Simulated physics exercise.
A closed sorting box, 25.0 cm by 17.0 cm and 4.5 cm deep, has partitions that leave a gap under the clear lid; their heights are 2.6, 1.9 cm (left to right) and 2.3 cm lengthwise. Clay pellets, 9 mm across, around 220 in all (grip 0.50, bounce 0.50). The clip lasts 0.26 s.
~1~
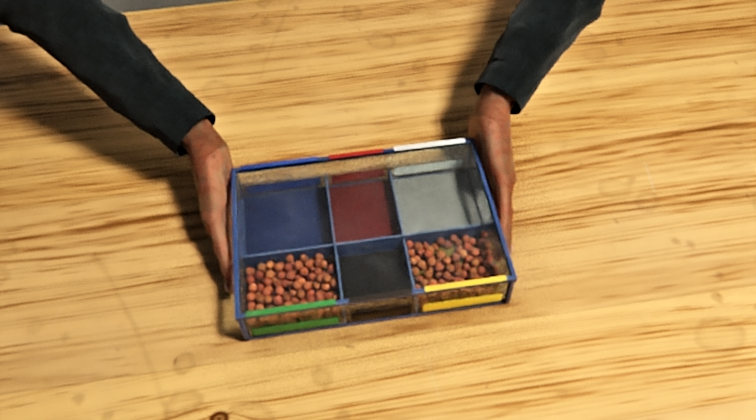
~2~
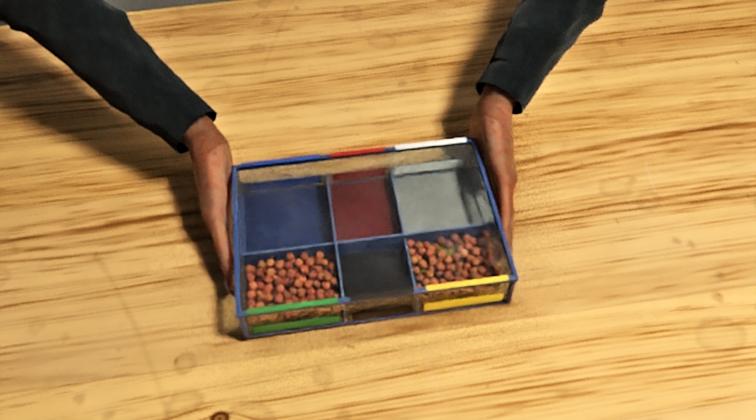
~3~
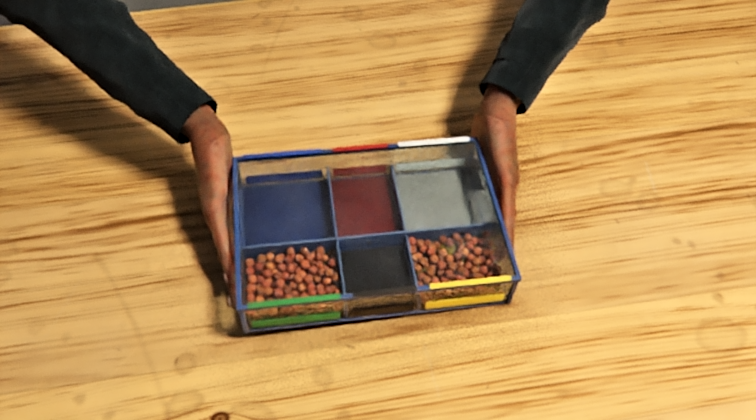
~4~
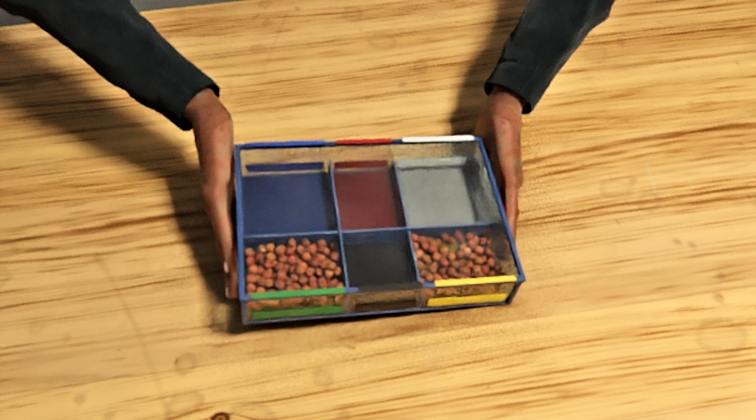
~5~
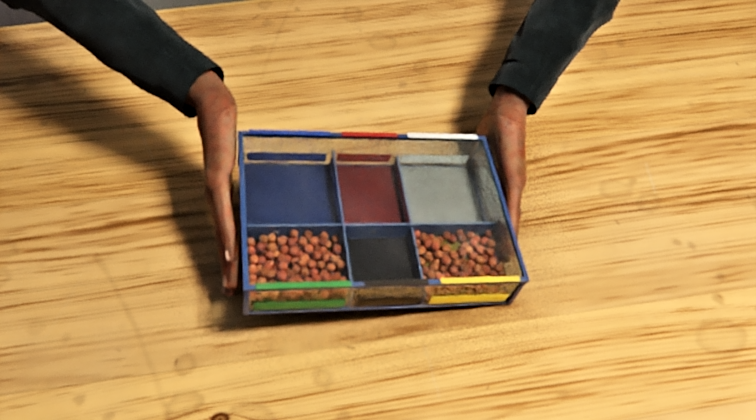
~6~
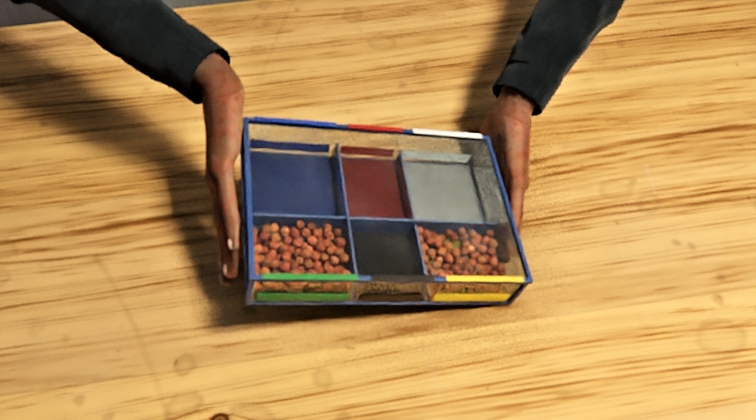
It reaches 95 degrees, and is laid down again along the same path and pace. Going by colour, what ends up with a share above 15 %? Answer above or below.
Red: Below, blue: Below, green: Above, yellow: Above, white: Below, black: Below.
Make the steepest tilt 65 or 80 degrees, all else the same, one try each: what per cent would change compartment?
Some 15 and 25 per cent.
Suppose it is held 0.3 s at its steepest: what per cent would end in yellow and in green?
Yellow 70; green 25.
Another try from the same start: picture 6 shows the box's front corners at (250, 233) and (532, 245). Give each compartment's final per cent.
Red 5, blue 0, green 10, yellow 25, white 55, black 0.
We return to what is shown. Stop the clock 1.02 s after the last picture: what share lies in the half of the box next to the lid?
Roughly 40 per cent.
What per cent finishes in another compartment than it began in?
Some 30 per cent.
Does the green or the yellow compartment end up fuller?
The yellow compartment.
Then, 1.02 s after the last picture, tilt 95 degrees; green 45 %, yellow 55 %.
Then, 1.71 s after the last picture, tilt 42 degrees; green 30 %, yellow 65 %.
Then, 2.42 s after the last picture, tilt 0 degrees; green 30 %, yellow 65 %, black 5 %.
In the end, red 0 %, blue 0 %, green 30 %, yellow 65 %, white 5 %, black 5 %.
